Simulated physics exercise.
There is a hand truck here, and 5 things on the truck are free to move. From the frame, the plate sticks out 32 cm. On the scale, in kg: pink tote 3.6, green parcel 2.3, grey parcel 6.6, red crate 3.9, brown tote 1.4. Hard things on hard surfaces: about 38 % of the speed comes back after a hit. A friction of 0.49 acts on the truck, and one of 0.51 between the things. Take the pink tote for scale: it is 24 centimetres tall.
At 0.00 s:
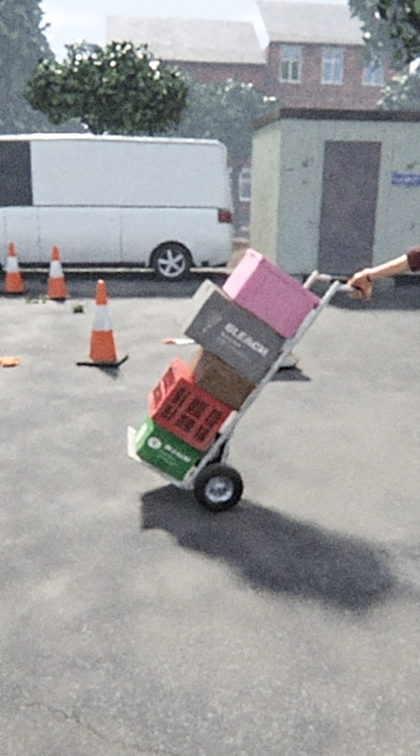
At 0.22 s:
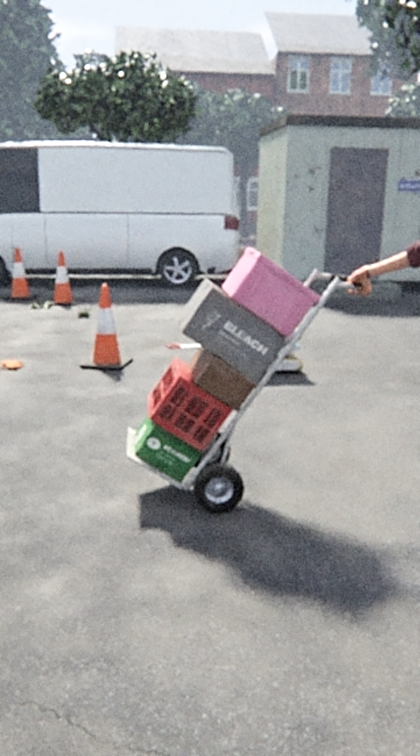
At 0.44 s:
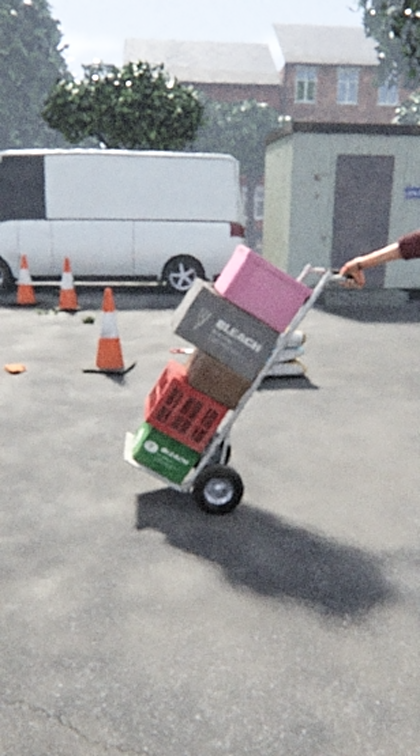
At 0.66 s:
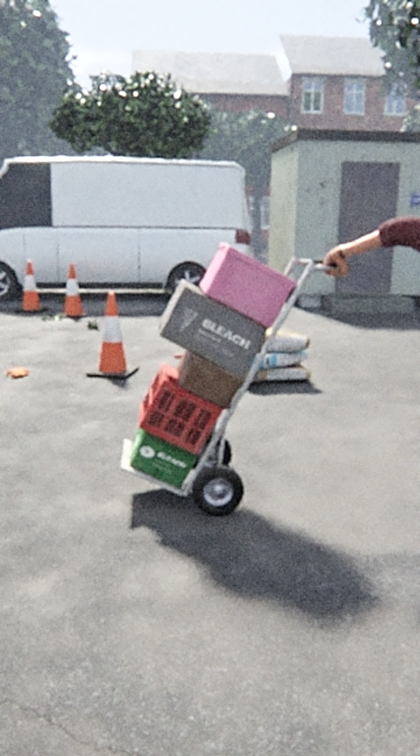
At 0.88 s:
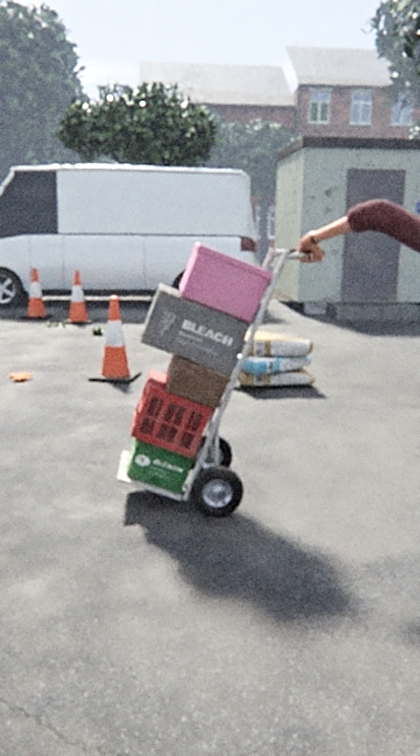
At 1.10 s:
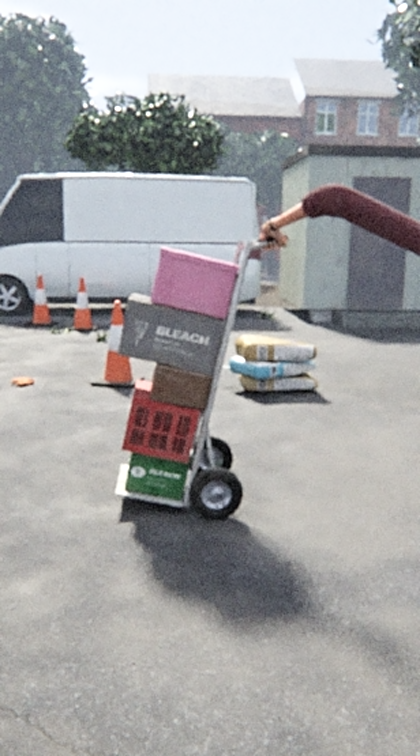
A hand gripping a hand truck stacked with five boxes and crates, steadily raising it from a deep lean to nearly upright.
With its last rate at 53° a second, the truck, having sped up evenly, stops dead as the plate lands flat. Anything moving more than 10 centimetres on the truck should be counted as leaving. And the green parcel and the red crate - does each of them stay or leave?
Outcome: Green parcel: Still in place; red crate: Still in place.
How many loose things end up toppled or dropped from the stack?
The number here is 3.
After 1.80 s, truck upright; pink tote 31° off its base; grey parcel 31° off its base; brown tote 30° off its base.
After 2.20 s, truck upright; pink tote and grey parcel now dropped from the stack; red crate moved 2 cm near (153, 432); brown tote on its side.
In the end (3.2 s), dropped from the stack, pink tote and grey parcel; toppled on the truck, brown tote; the other 2 under 10 cm from the start. At the end, from the last picture's camera, green parcel near (158, 477), red crate near (153, 432).
